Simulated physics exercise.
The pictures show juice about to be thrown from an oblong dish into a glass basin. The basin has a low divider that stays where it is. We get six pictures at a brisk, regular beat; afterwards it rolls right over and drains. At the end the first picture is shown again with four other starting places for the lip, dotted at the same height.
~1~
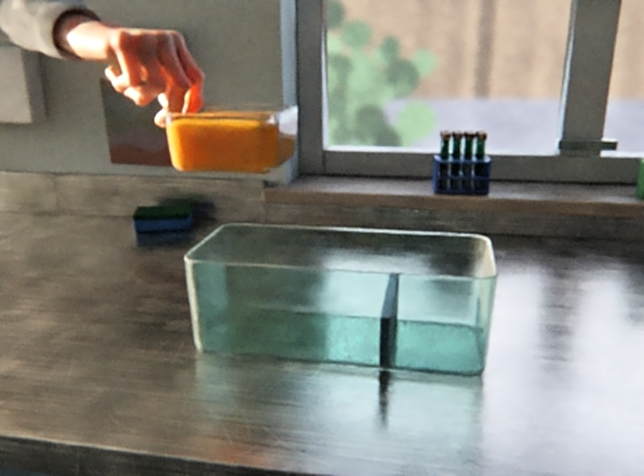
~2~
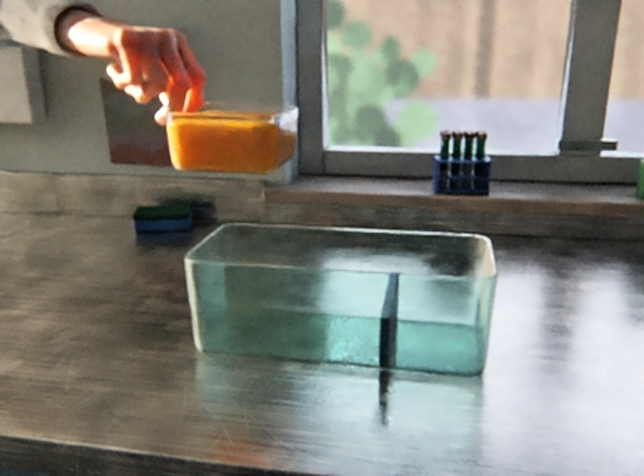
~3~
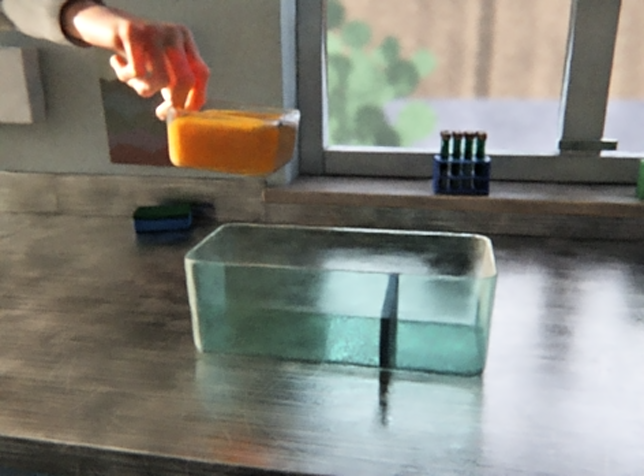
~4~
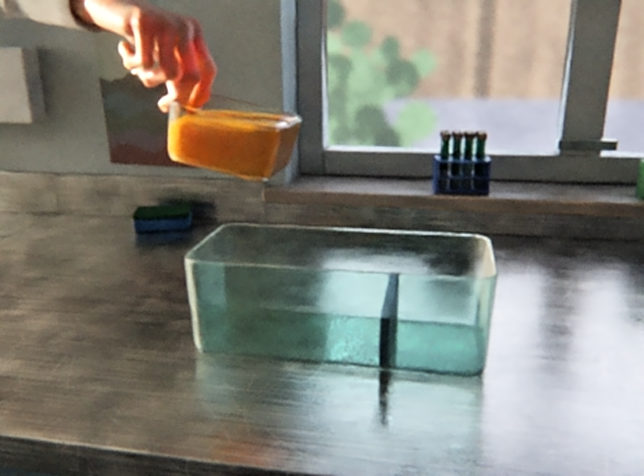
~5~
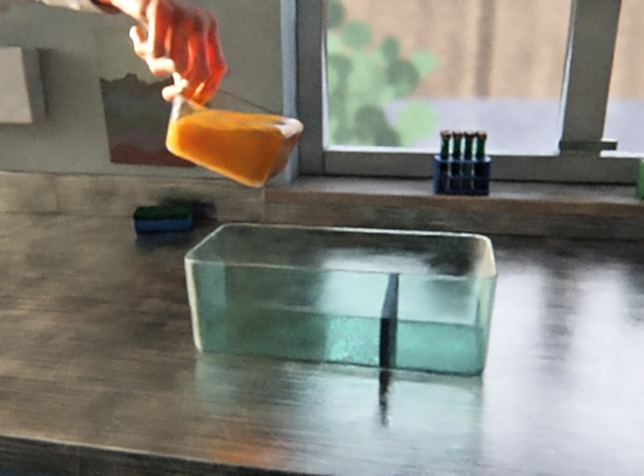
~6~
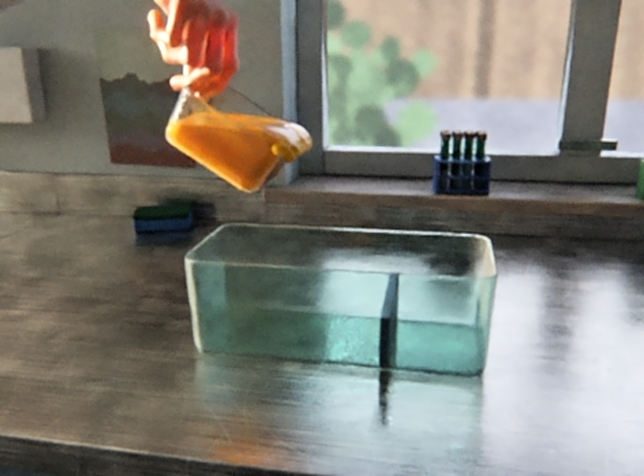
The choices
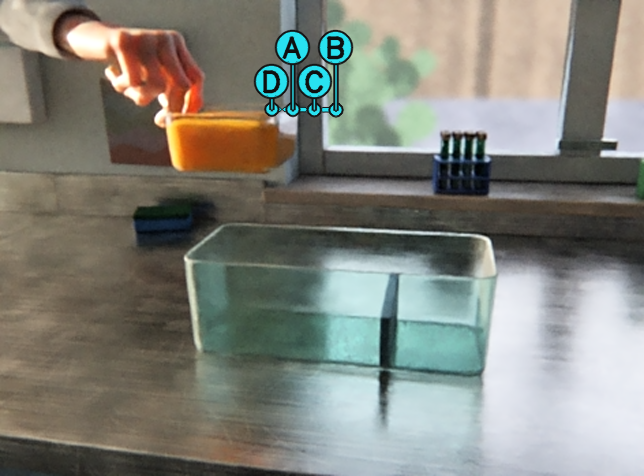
A hand at the upper left holds a clear oblong dish of orange juice above a dark, glossy countertop, seen from slightly above by a still camera. Below sits a rectangular glass basin holding blue-green liquid and a dark upright divider, with a blue rack of vials on the windowsill behind and a small dark block at left. The hand shifts right and steadily tilts the dish rightward until juice slides over its lip.
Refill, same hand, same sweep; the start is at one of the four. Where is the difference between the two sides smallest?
B is best.
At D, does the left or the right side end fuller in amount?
The left side.
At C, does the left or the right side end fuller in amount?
More ends on the left.
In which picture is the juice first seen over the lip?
Picture 5.
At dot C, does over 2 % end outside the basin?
Yes, it does.
On the marked copy, A at (292, 109); B at (335, 109); C at (314, 109); D at (271, 109).
With A, about 94 % ends left of the wall and 3 % right of it; 3 % is lost outside.
With B, about 52 % ends left of the wall and 45 % right of it; 3 % is lost outside.
With C, about 83 % ends left of the wall and 6 % right of it; 11 % is lost outside.
With D, about 95 % ends left of the wall and 2 % right of it; 3 % is lost outside.
